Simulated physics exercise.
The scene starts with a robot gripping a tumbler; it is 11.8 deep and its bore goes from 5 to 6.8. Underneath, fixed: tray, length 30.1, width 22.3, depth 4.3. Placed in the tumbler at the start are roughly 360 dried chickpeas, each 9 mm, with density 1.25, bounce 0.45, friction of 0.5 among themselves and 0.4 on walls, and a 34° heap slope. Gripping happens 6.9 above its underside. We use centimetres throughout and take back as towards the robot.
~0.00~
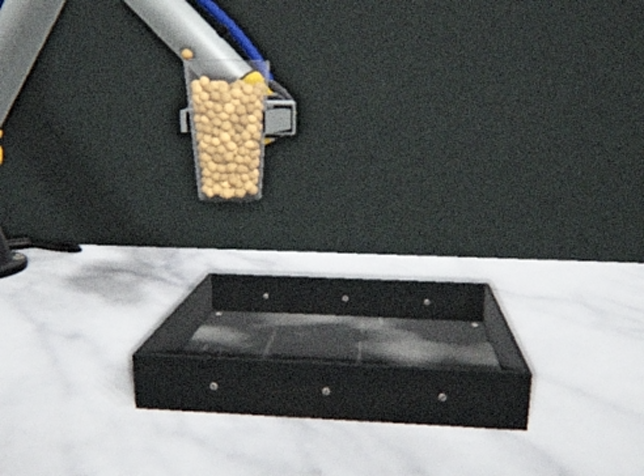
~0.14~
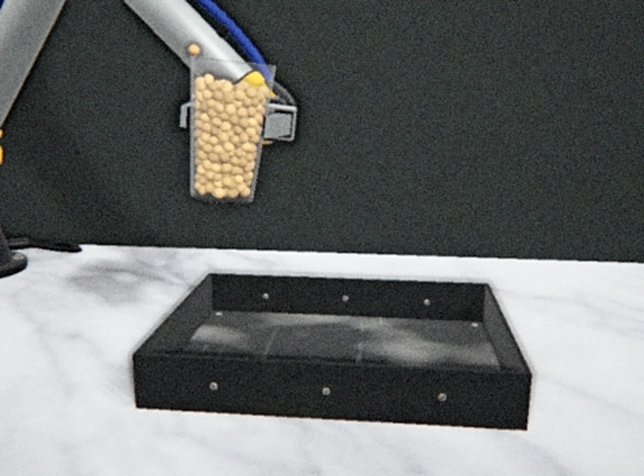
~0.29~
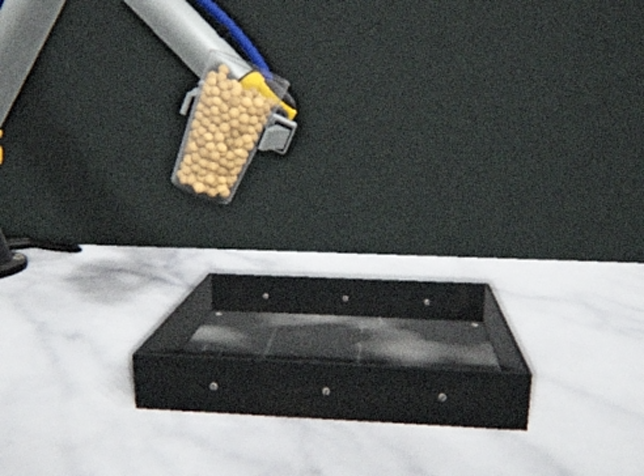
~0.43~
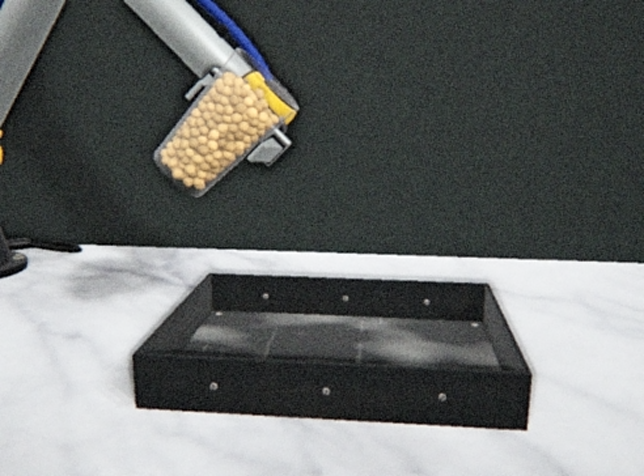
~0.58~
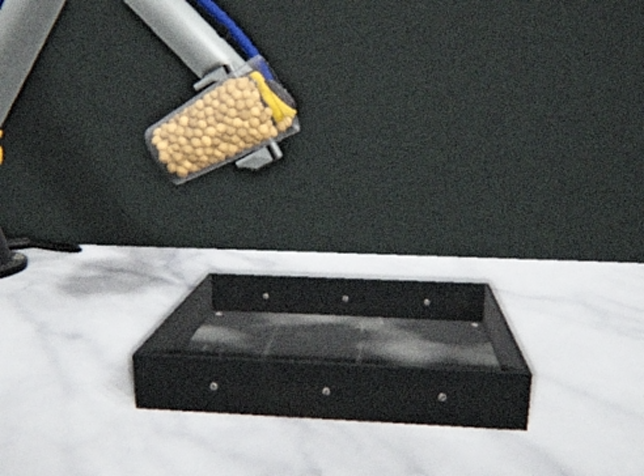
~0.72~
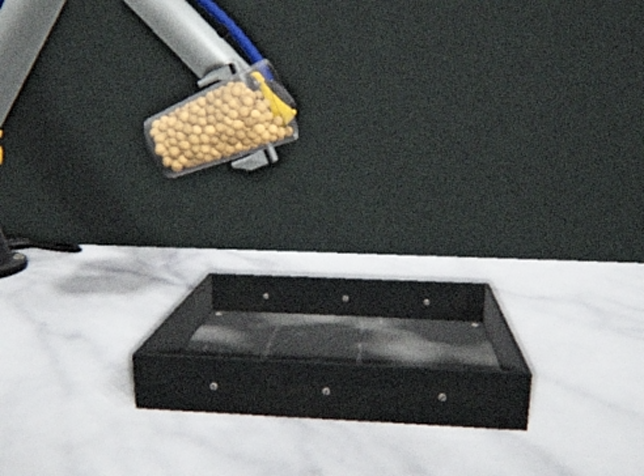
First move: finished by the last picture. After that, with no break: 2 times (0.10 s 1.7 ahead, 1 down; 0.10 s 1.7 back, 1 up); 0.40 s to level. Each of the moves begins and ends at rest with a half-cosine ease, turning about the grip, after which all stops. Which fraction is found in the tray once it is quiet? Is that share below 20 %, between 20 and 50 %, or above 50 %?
The share is below 20 %.
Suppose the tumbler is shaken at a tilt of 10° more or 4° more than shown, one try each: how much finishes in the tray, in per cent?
Estimates: 15 % then 10 %.
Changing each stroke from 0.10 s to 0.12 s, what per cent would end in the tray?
That would give around 5 per cent.
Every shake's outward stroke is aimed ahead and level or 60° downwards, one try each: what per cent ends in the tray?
Estimates, in order: 15 % then 0 %.
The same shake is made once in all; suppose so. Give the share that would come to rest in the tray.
Result: Approximately 5 per cent.
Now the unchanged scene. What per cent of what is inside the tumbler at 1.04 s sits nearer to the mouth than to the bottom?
I'd say close to 50 per cent.
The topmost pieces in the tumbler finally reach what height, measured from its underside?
I'd say close to 11.5 cm.
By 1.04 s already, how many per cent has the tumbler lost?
About 5 in a hundred parts are out by then.
After 1.04 s, tilted 68° forward, highest piece 23 above the table; 348 in the tumbler, 3 in the tray, 7 in flight or on a rim.
After 1.36 s, tilted 24° forward, highest piece 26 above the table; 336 in the tumbler, 22 in the tray.
After 1.72 s, level, highest piece 27 above the table; 336 in the tumbler, 22 in the tray.
After 2.77 s, level, highest piece 27 above the table; 336 in the tumbler, 22 in the tray.
In the end, 336 in the tumbler, 22 in the tray. That is 6 % in the tray.
